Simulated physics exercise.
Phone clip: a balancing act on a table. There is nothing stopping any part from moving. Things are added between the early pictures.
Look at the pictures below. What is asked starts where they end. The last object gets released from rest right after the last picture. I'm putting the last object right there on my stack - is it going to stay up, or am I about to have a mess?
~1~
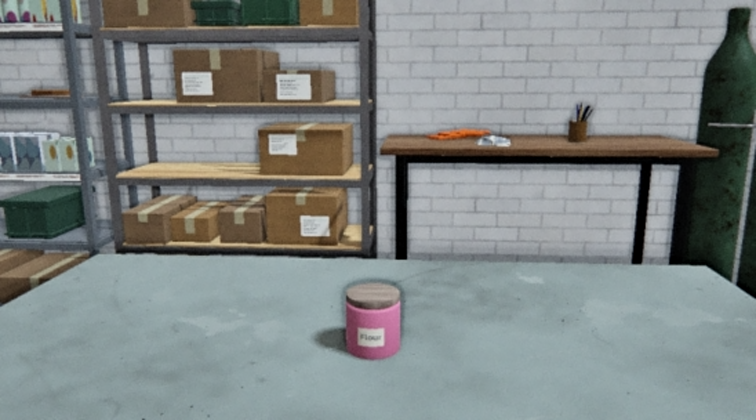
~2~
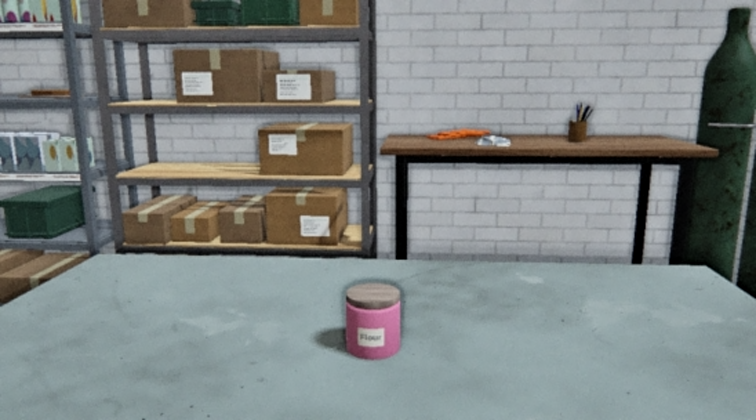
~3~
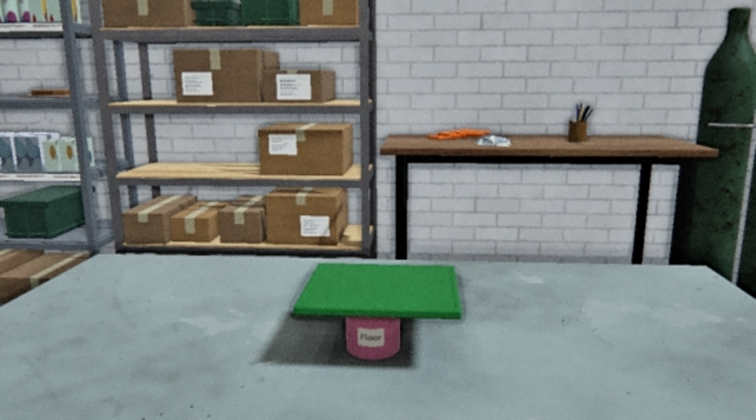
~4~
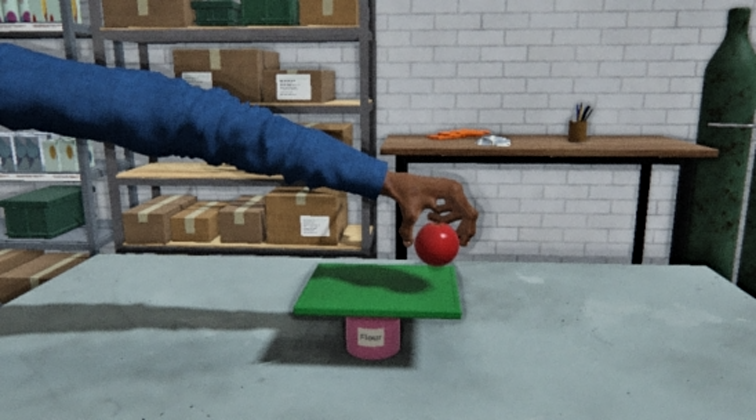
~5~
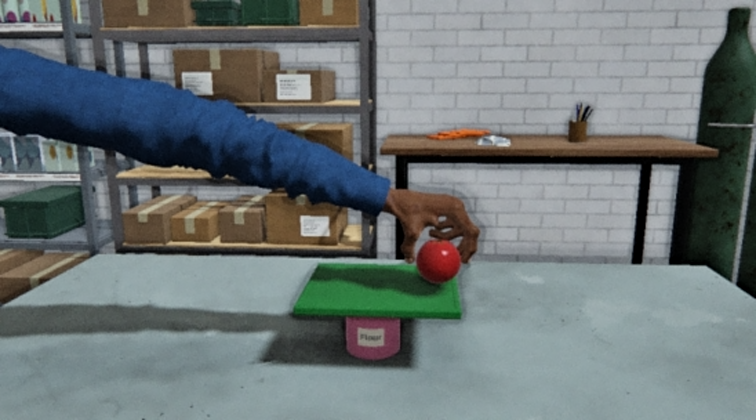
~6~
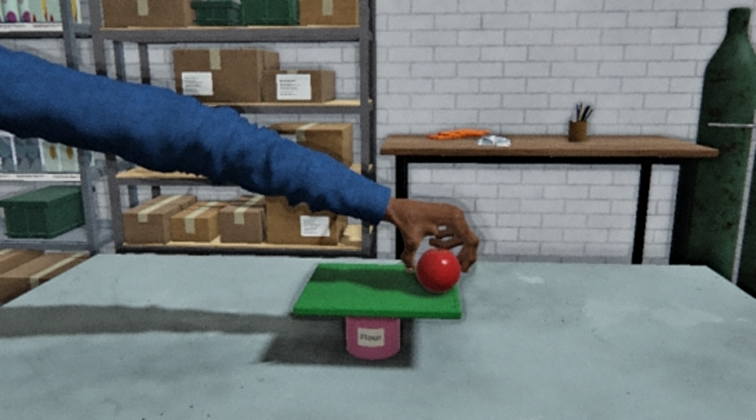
It will not stand firm.
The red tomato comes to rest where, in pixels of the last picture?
About (484, 342).
Then, 0.40 s on from there, red tomato now fallen; green lid turned 55° from how it was put.
Then, 0.70 s on from there, green lid turned 52° from how it was put.
In the end, fallen, red tomato; toppled in the stack, green lid; pink jar unmoved. At the end, from the last picture's camera, red tomato near (485, 342). The stack comes apart.
